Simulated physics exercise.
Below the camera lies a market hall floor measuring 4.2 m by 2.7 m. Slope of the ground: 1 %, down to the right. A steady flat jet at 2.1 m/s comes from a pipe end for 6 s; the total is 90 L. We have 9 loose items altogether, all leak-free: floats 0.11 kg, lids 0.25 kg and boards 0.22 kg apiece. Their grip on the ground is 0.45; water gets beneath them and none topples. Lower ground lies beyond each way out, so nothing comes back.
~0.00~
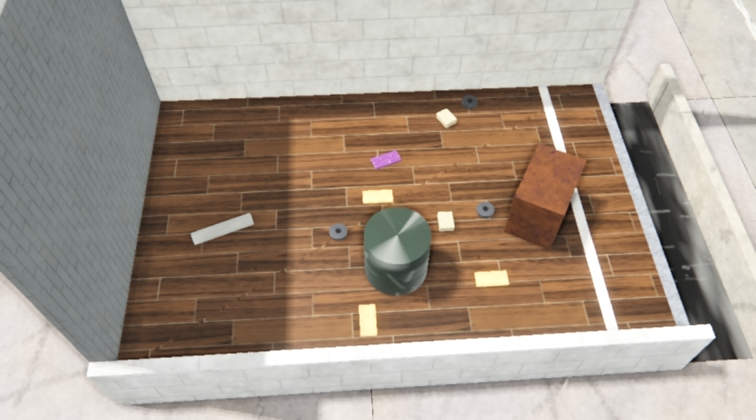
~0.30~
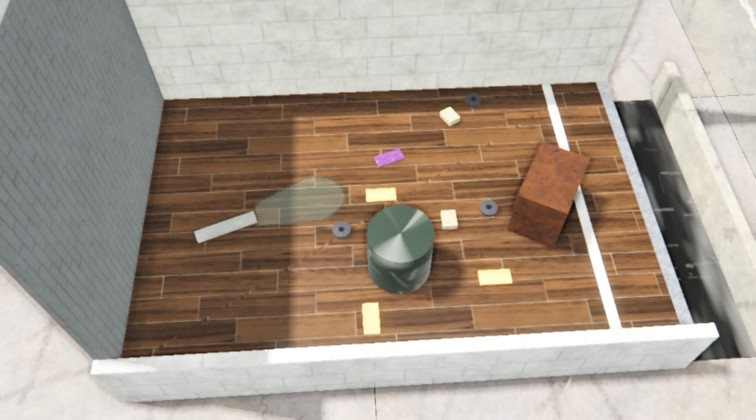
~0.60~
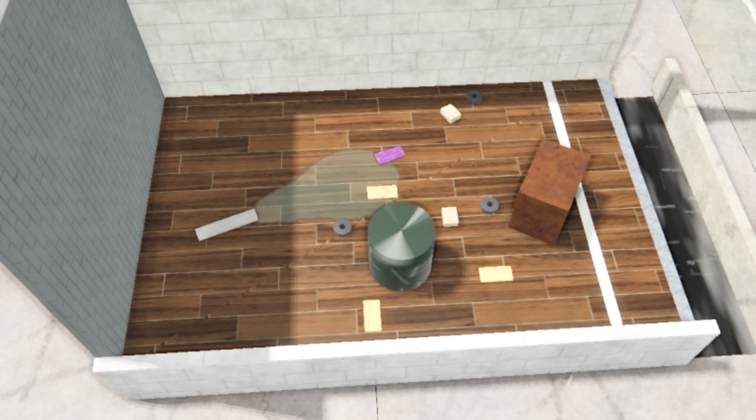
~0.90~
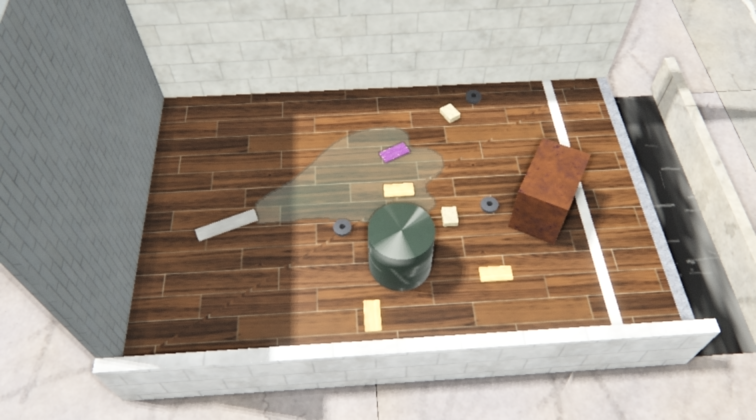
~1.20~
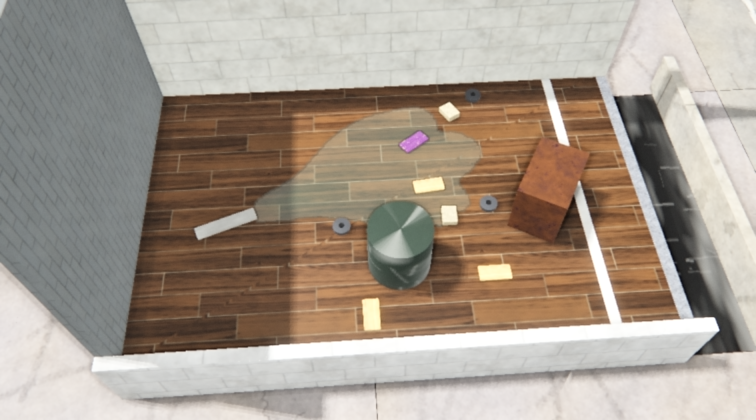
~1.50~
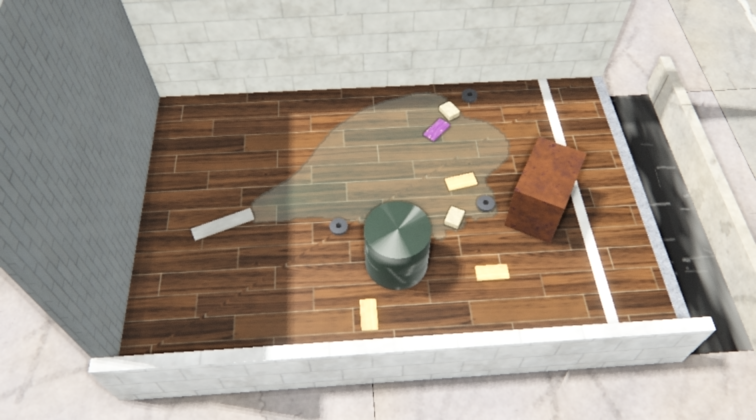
Water spreads in a thin sheet from a pale bar at the left across a sloping wooden floor, passing behind a dark green cylinder, then carries a purple board and a yellow board rightward and shifts a small cream block slightly.
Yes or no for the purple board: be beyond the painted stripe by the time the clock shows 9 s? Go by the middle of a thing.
As for the purple board, it makes it across.
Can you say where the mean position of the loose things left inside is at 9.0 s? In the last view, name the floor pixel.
They're centred close to (453, 268).
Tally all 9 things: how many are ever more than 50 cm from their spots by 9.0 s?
That comes to 5.
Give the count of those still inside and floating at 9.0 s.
Answer: 0.
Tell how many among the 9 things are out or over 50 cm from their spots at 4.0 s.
That would be 5.
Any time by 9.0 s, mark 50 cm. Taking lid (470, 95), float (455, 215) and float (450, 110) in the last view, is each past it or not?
First exceeds it, second exceeds it, third exceeds it.
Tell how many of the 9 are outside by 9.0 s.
I count 4 by that time.
After 2.1 s the purple board is near (488, 118), 1.0 m from its start, afloat; 0 of 9 are over the mark; 3 afloat.
After 4.0 s the purple board has gone out; 4 of 9 are over the mark; 3 afloat.
After 6.3 s the purple board has gone out; 4 of 9 are over the mark; 0 afloat.
After 9.0 s the purple board has gone out; 4 of 9 are over the mark; 0 afloat.
